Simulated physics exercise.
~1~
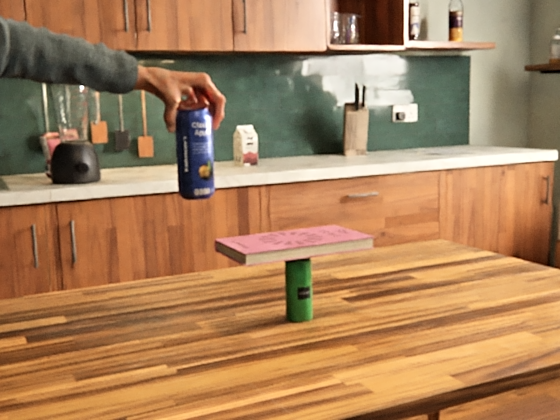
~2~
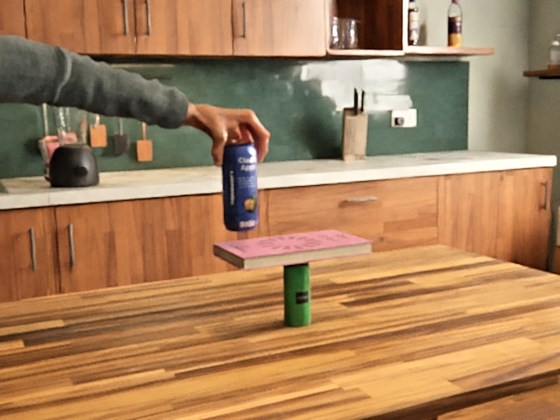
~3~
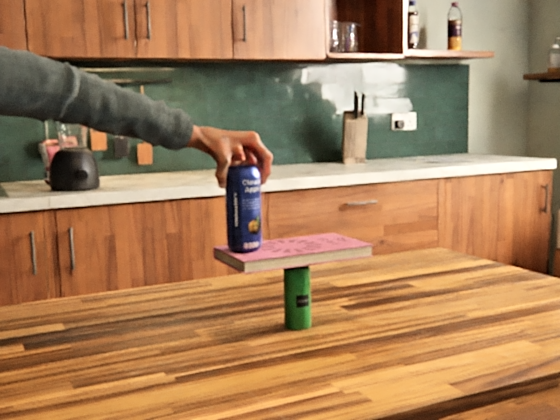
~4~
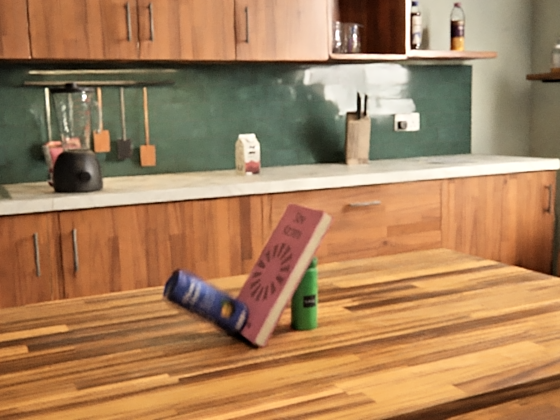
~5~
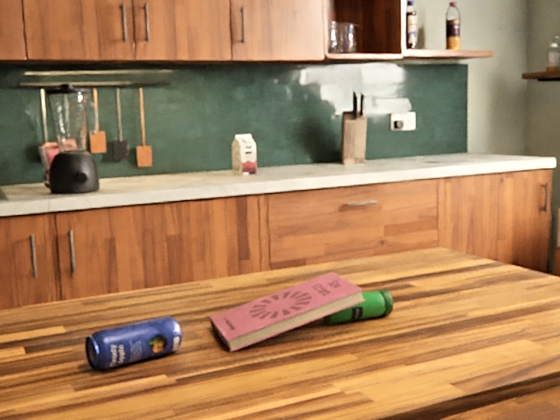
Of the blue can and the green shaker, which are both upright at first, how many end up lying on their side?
Two of them do. Both the blue can and the green shaker are lying on their side on the table at the end.
